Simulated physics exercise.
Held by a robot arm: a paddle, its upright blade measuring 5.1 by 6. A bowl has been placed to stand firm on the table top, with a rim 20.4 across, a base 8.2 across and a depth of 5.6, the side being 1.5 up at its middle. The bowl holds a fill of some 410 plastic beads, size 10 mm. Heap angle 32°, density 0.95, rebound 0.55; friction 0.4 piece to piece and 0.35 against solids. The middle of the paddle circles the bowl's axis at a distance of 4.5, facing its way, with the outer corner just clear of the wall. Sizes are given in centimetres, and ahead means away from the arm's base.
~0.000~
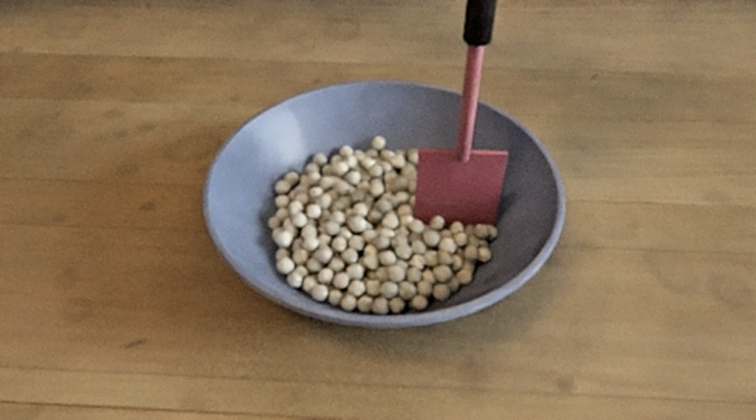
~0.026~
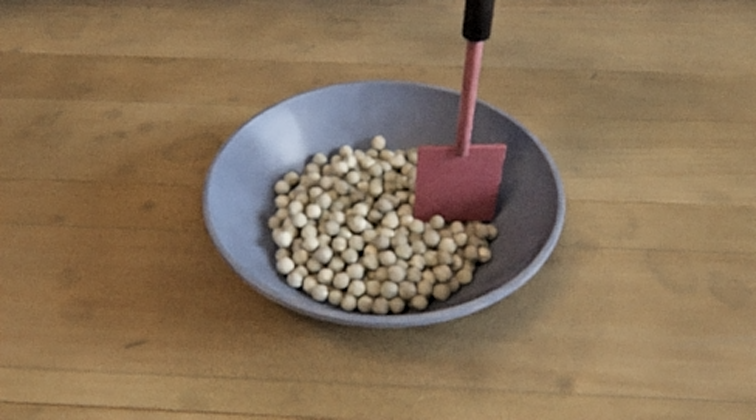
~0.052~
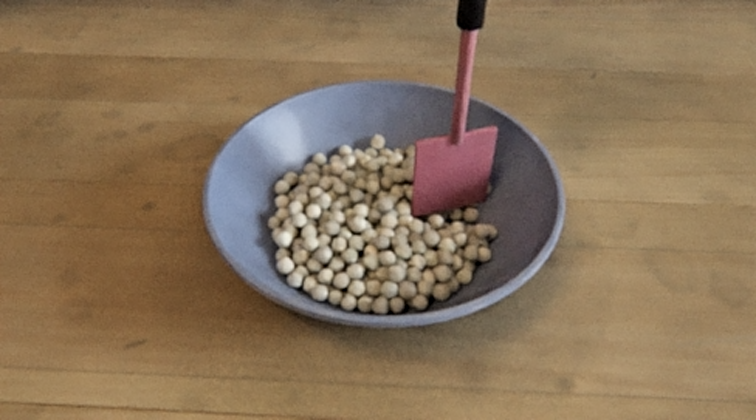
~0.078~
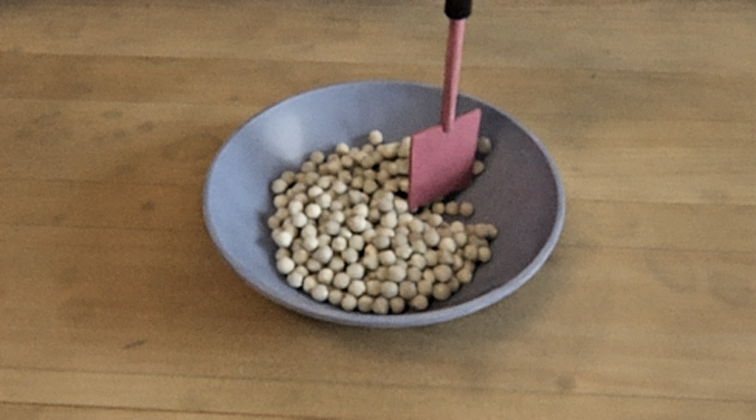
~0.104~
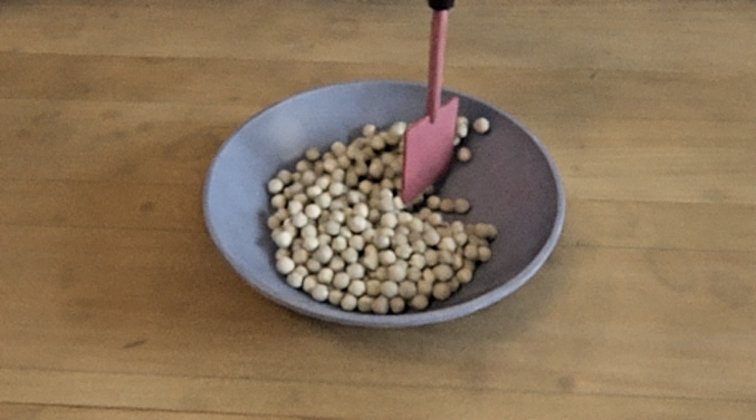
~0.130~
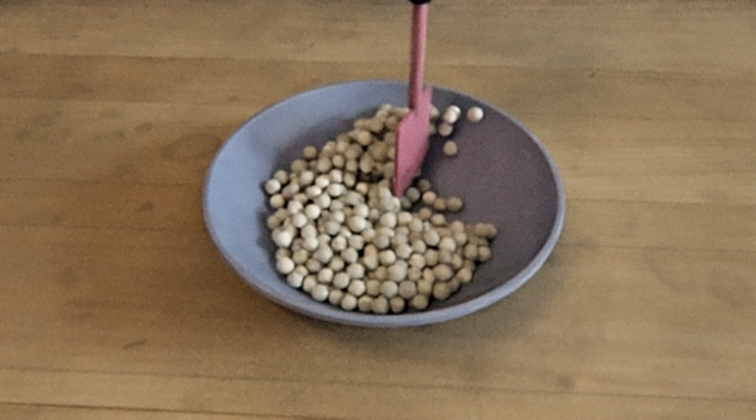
A pink paddle with a black handle sweeps counterclockwise from the right toward the back of a blue-gray bowl of pale beads, turning its blade edge-on as it pushes some beads up the far side and bares the right side.
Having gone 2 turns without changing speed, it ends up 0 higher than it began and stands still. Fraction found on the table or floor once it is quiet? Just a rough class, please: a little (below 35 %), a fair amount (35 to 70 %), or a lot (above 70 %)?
A little.
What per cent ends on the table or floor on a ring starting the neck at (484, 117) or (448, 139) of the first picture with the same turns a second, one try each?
15 and 5 per cent.
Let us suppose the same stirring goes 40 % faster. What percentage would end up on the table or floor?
It would come to around 40 percent.
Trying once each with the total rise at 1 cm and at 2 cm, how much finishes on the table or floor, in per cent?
Roughly 10 percent, then roughly 5 percent.
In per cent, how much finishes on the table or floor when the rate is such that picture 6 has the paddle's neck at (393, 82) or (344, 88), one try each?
Around 35 and 55 per cent respectively.
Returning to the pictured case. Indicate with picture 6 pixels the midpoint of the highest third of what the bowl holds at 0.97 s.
I'd say about (298, 257).
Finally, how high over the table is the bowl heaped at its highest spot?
5.5 cm, give or take.
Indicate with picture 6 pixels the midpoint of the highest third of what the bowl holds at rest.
Around (449, 179).
By 0.55 s, 323° round, highest piece 7 above the table; 395 in the bowl, 16 on the table or floor, 3 in flight or on the tool.
By 0.97 s, 220° round, highest piece 7 above the table; 365 in the bowl, 43 on the table or floor, 6 in flight or on the tool.
By 1.38 s, 0° round, highest piece 5 above the table; 351 in the bowl, 63 on the table or floor.
By 2.08 s, 0° round, highest piece 5 above the table; 351 in the bowl, 63 on the table or floor.
Final count, 351 in the bowl, 63 on the table or floor. That is 15 % on the table or floor.
